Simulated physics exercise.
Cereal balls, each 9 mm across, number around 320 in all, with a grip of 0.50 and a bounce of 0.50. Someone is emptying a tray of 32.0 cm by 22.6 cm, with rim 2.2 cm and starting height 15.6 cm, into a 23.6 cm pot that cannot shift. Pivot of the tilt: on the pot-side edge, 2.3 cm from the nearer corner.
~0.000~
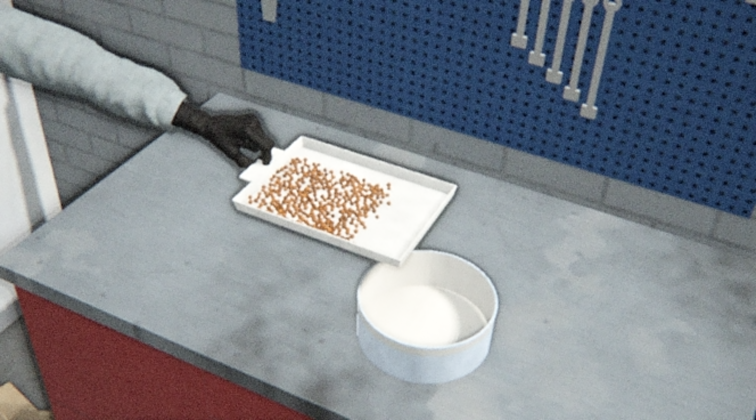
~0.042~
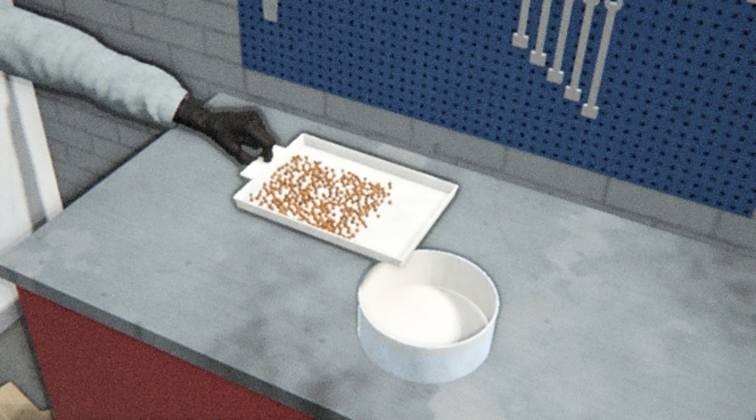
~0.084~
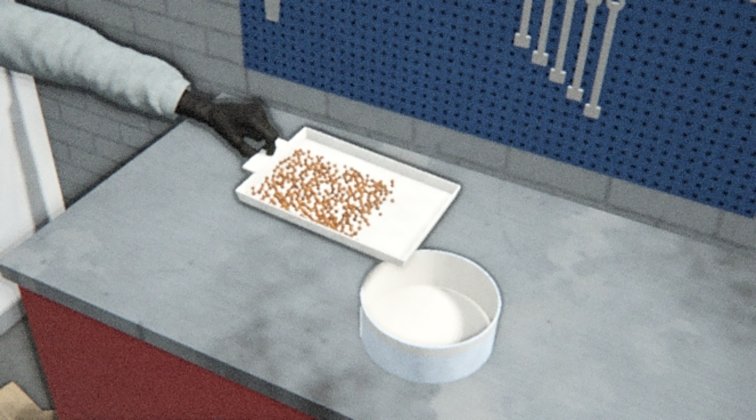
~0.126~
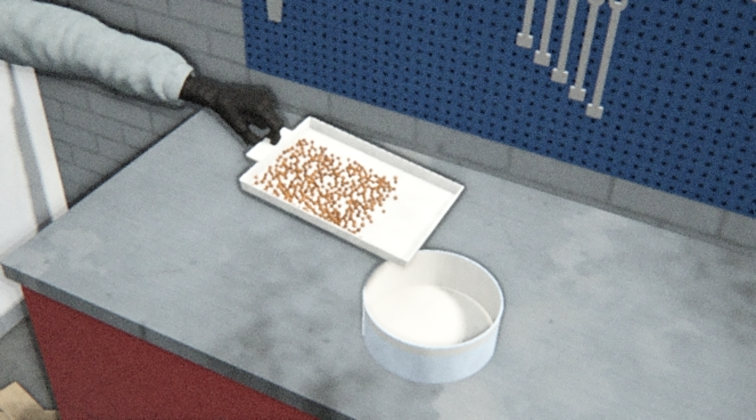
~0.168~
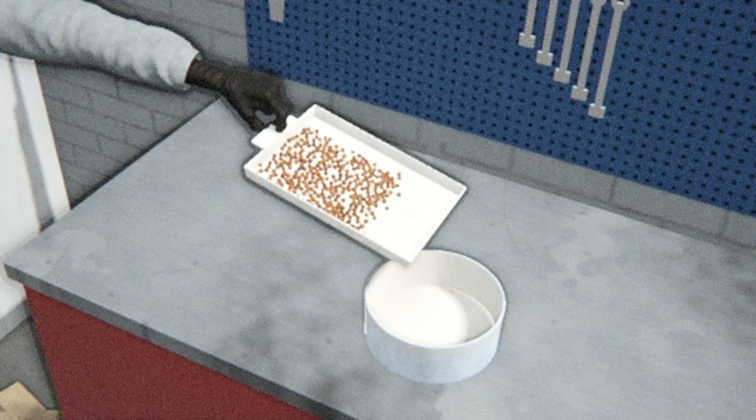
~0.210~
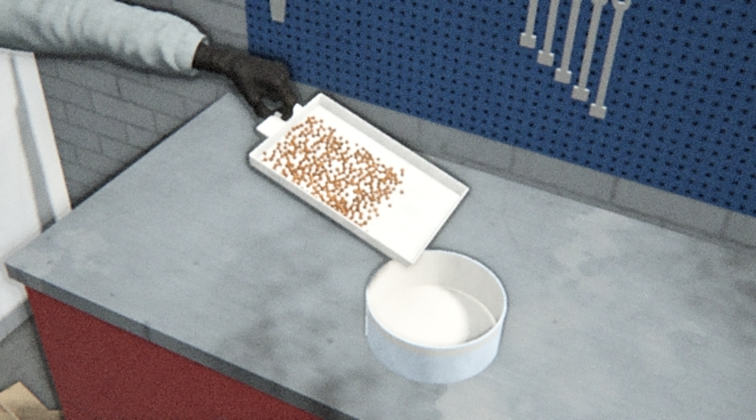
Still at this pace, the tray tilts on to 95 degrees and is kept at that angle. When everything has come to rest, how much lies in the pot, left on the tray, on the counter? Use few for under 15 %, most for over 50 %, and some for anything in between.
Pot: Most, tray: Few, counter: Some.
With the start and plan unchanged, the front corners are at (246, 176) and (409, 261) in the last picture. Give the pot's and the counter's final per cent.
The pot gets 100 and the counter 0.
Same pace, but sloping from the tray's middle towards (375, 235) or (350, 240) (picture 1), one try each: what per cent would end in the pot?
The share comes to about 100 in a hundred, then about 75 in a hundred.
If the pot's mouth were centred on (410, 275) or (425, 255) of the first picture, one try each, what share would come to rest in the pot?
65 % and 75 %.
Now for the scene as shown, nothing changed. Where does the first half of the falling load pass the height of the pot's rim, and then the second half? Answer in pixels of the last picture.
I'd mark about (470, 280) for the first half, then (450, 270) for the second.
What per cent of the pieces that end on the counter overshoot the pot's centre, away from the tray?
Around 90 per cent, give or take.
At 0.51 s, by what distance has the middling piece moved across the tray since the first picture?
9 cm.
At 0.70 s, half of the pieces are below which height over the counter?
Height: Around 16 cm.
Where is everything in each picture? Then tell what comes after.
Tray tilt 0 degrees, front corners at (237, 199) and (399, 258); middle of the pieces at (322, 197); pot at (427, 296), in the first picture.
Tray tilt 1 degrees, front corners at (238, 197) and (400, 257); middle of the pieces at (324, 195), in the second picture.
Tray tilt 4 degrees, front corners at (240, 190) and (403, 258), lowest corner right back; middle of the pieces at (326, 191), in the third picture.
Tray tilt 8 degrees, front corners at (244, 179) and (406, 258), lowest corner right back; middle of the pieces at (329, 184), in the fourth picture.
Tray tilt 14 degrees, front corners at (249, 167) and (410, 259), lowest corner right back; middle of the pieces at (333, 177), in the fifth picture.
Tray tilt 19 degrees, front corners at (254, 155) and (412, 259), lowest corner right back; middle of the pieces at (337, 170); pot at (436, 296). The tray's pace is about 125 degrees a second, in the sixth picture.
After 0.51 s, tilt 57 degrees; the tray holds 100 %, the pot 0 %.
After 0.70 s, tilt 81 degrees; the tray holds 60 %, the pot 5 %.
Then, at 1.02 s, tilt 95 degrees; the tray holds 15 %, the pot 50 %.
In the end, at 1.8 s, pot 65 %, tray 0 %, counter 35 %.
